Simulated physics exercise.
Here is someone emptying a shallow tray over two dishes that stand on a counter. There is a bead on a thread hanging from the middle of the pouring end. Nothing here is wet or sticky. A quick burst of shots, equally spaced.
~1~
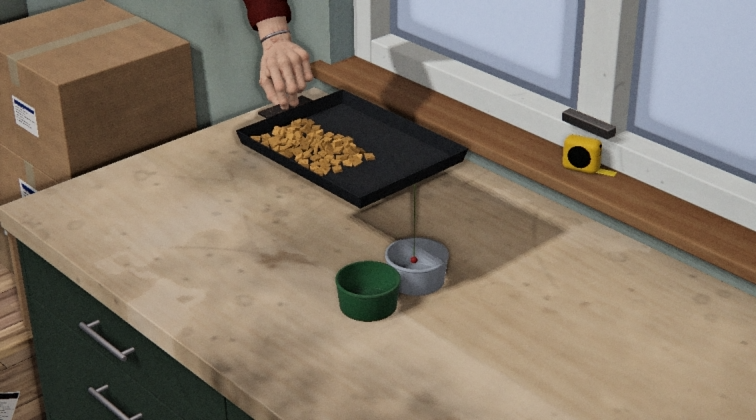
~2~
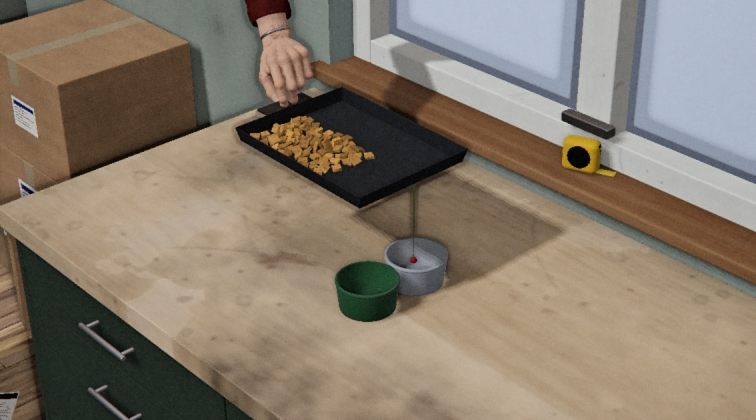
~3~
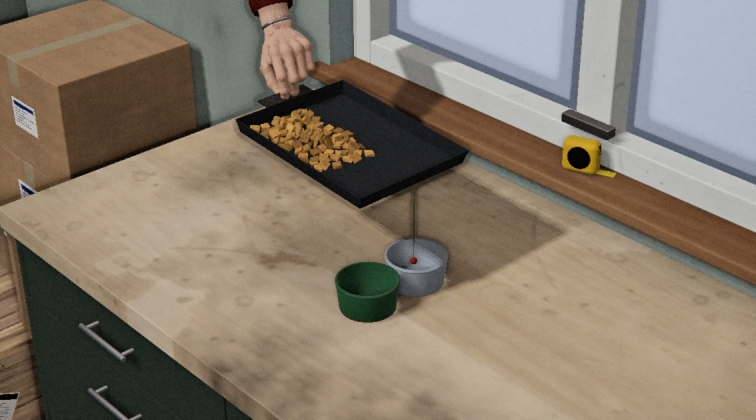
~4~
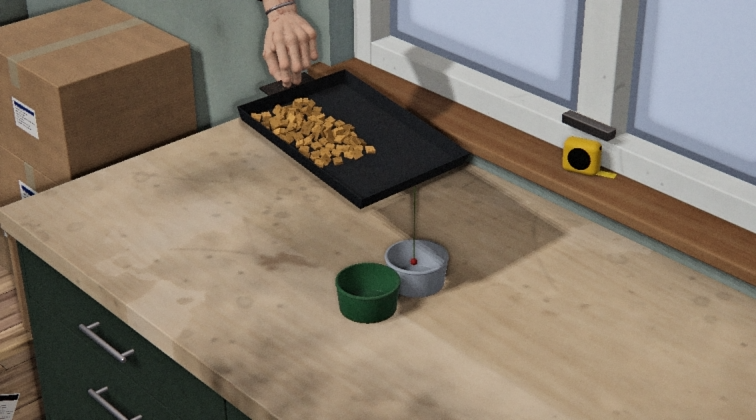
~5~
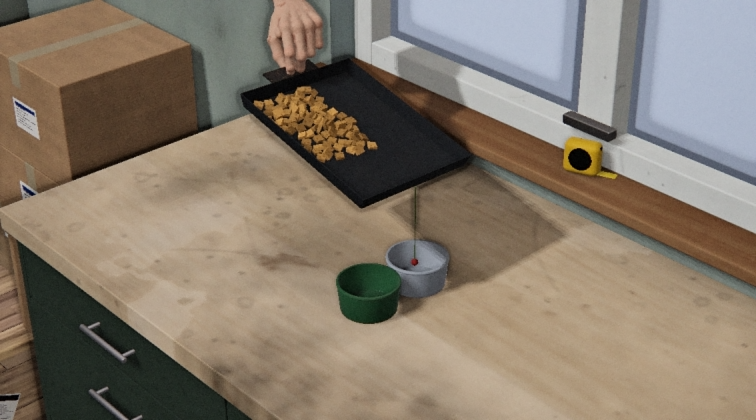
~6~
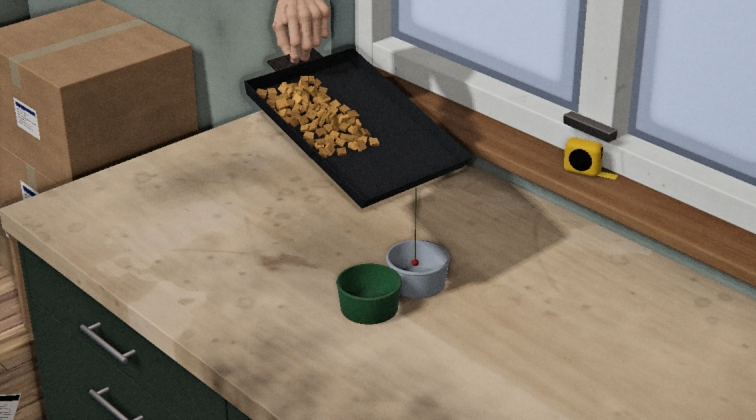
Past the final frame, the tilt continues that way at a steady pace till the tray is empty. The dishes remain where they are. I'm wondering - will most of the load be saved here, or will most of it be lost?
Most of it is lost.
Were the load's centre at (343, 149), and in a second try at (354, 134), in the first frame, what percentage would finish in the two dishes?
It would be 0 in a hundred, and then 0 in a hundred.
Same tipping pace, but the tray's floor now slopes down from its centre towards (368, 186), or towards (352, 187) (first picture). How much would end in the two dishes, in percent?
Case one near 40 %; case two near 60 %.
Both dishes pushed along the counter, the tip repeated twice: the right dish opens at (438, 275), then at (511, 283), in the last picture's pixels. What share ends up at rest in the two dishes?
50, then 10 %.
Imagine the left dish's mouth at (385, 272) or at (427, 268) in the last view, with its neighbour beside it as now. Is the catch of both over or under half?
Shy of half, then shy of half.
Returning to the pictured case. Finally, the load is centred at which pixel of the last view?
About (461, 311).
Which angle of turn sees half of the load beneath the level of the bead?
115° or so.
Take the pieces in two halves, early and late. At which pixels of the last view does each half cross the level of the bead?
Early half: (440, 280); late half: (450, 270).
Soon after the last picture, tray tipped steeply; most on the tray; a small part in the air.
A little later, tray tipped past a quarter turn; about half on the tray; about half outside both; a small part in the air.
Later still, tray tipped past a quarter turn; all outside both.
At rest, tray tipped past a quarter turn; none in the left dish; none in the right dish; all outside both.
